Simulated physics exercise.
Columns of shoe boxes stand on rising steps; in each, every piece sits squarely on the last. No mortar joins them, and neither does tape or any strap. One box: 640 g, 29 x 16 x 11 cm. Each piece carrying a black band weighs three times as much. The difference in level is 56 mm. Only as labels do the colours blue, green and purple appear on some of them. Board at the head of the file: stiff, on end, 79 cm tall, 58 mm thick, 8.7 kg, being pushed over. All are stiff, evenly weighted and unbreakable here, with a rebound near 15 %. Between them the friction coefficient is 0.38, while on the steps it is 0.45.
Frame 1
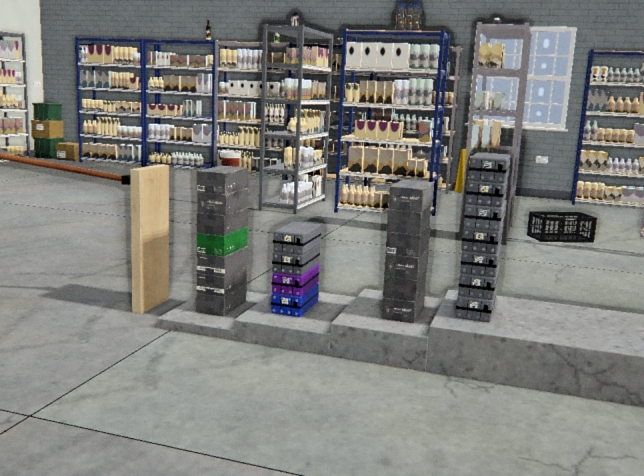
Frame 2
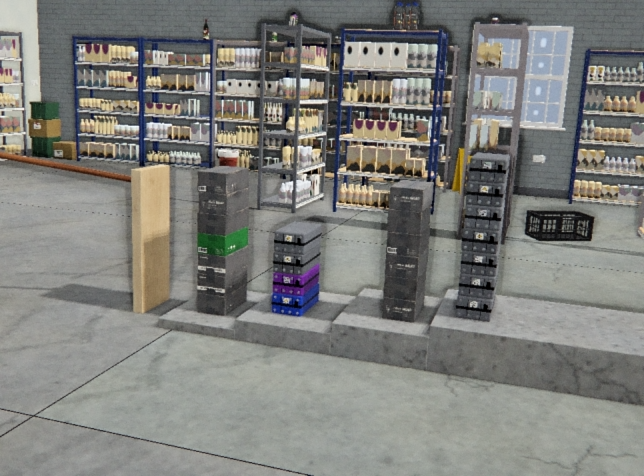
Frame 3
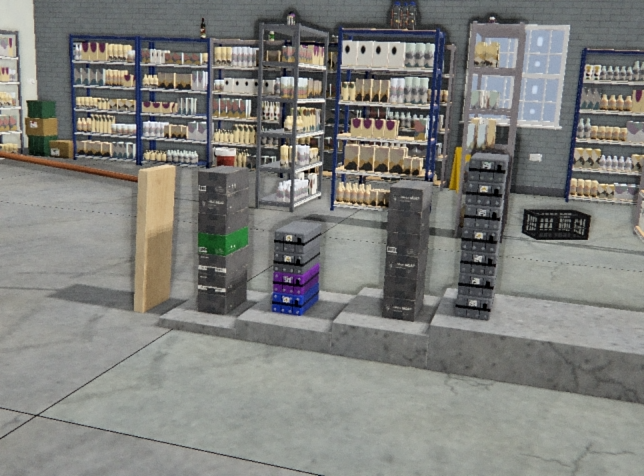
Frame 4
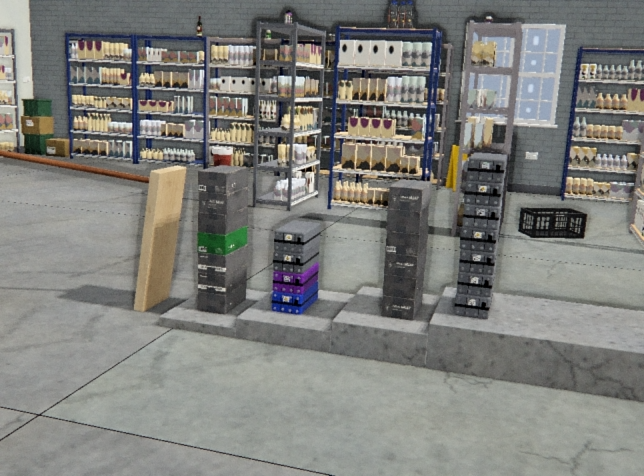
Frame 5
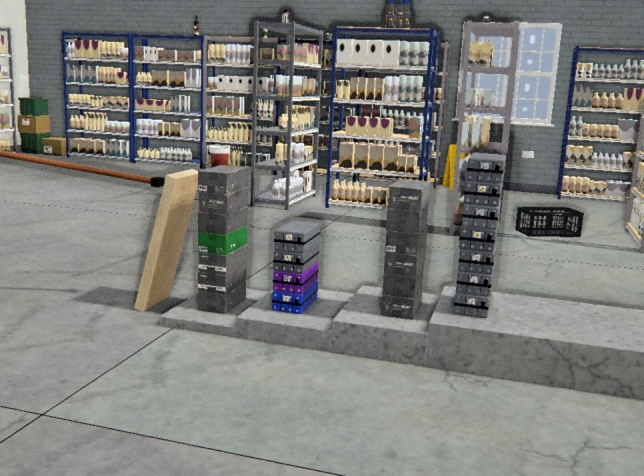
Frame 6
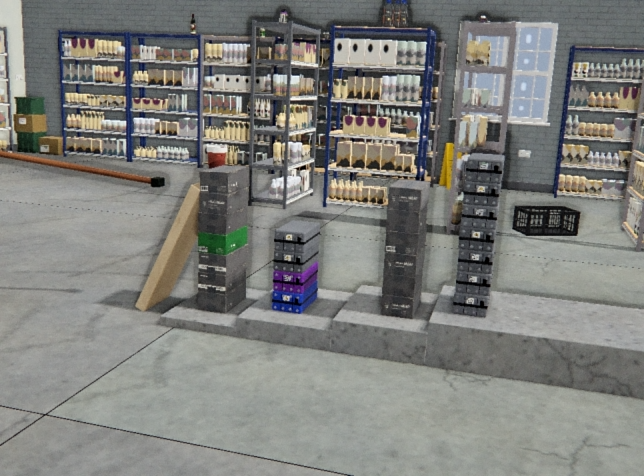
A pole on the left pushed the upright wooden board, which tilted right toward the dark box stacks with green, purple and blue bands, and it kept leaning further after the pole stopped.
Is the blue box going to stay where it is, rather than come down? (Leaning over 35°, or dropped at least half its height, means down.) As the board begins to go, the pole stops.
Yes, it keeps its place.
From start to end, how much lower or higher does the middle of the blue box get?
Its middle ends around 0 cm lower.
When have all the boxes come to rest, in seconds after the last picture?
Time: About 3.5 s.
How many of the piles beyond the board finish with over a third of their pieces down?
The total is 2.
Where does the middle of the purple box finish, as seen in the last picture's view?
Check around (337, 296) in the last image.
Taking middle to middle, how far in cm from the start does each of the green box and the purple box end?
Well, the green finishes 40 cm from where it began, while the purple finishes 25 cm from its start.
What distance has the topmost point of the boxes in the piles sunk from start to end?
Around 0 centimetres.
Then, 0.20 s later than the last frame, board 37° from upright; none of the 24 boxes down, 7 disturbed; blue box unmoved; green box tilted 10°.
Then, 0.44 s later than the last frame, board 55° from upright; 6 of the 24 boxes down; blue box unmoved; green box tilted 38°, 7 cm lower.
Then, 0.68 s later than the last frame, board 68° from upright; 9 of the 24 boxes down; blue box unmoved; purple box tilted 45°, 7 cm lower.
Then, 1.68 s later than the last frame, board 68° from upright; 9 of the 24 boxes down; blue box unmoved; purple box on its side.
When it is over, board 68° from upright; 9 of the 24 boxes down; blue box unmoved; purple box on its side; green box tilted 30°, 13 cm lower. In pixels of the last frame, middles, blue box near (296, 295), purple box near (337, 296).
